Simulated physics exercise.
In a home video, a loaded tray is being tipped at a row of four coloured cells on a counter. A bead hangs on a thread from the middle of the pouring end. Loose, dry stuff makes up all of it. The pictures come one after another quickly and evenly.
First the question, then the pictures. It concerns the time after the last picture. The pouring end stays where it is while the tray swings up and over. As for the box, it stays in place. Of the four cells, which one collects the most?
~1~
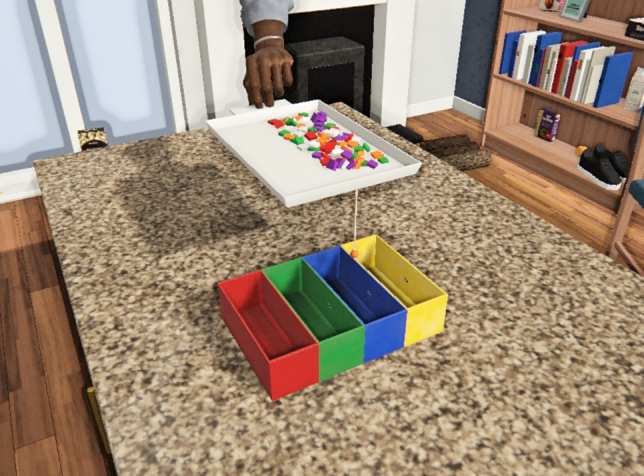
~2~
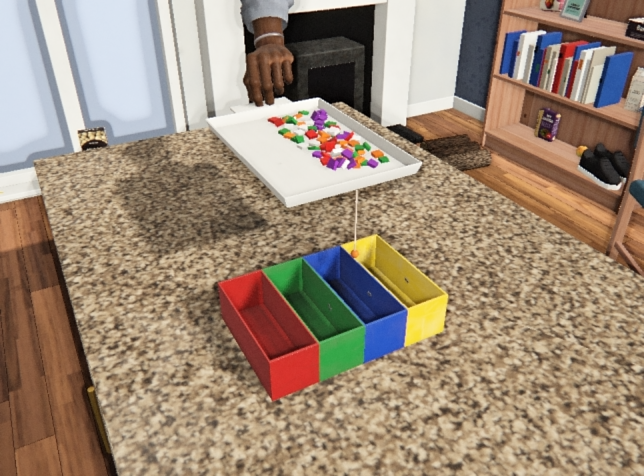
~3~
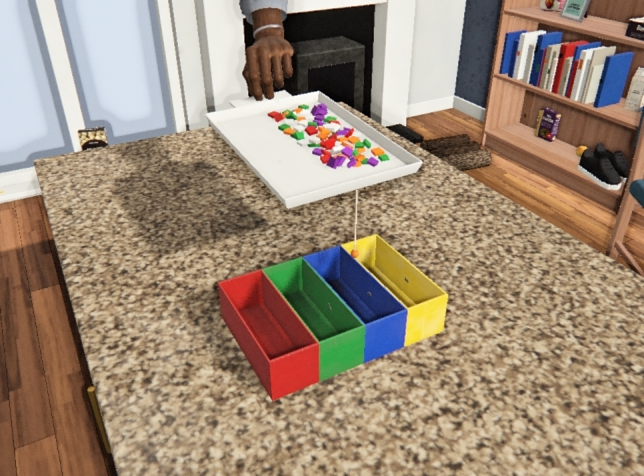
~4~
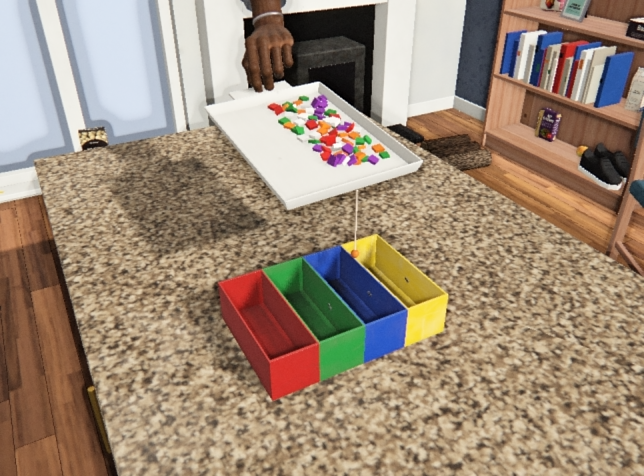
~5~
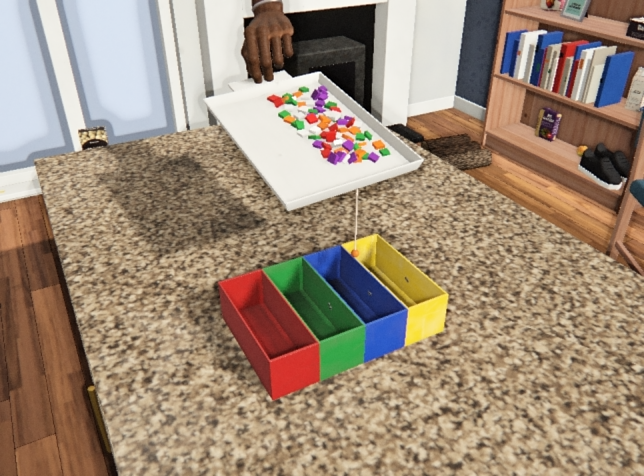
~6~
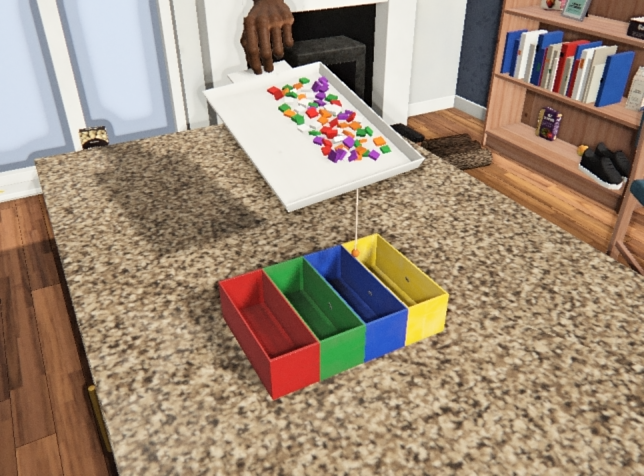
The green one collects the most.
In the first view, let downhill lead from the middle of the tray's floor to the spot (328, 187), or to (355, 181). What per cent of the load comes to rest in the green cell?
About 50 % and 10 %.
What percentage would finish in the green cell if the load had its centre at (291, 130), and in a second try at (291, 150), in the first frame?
Roughly 60 and 70 percent, in that order.
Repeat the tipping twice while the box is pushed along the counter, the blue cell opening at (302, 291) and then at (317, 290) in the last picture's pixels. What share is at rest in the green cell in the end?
Around 0 and around 10 per cent, in that order.
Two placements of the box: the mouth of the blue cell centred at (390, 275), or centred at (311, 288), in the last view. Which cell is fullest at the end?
One: Red. Two: The blue one.
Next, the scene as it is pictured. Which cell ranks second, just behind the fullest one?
The runner-up is the cell in blue.
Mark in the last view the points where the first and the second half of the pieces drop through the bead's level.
I'd say close to (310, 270) at first and close to (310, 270) later on.
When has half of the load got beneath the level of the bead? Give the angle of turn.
Roughly 100 degrees of turn.
Shortly afterwards, tray tipped steeply; the bulk on the tray; only a few in the green cell; only a few in the blue cell; a little falling or outside the box.
Next, tray tipped right over; near half on the tray; a little in the green cell; a little in the blue cell; only a few in the red cell; near a quarter falling or outside the box.
Some moments later, tray tipped past a quarter turn; near two thirds in the green cell; near a third in the blue cell; only a few in the red cell; only a few in the yellow cell.
In the end, tray tipped past a quarter turn; near two thirds in the green cell; near a third in the blue cell; only a few in the red cell; only a few in the yellow cell.
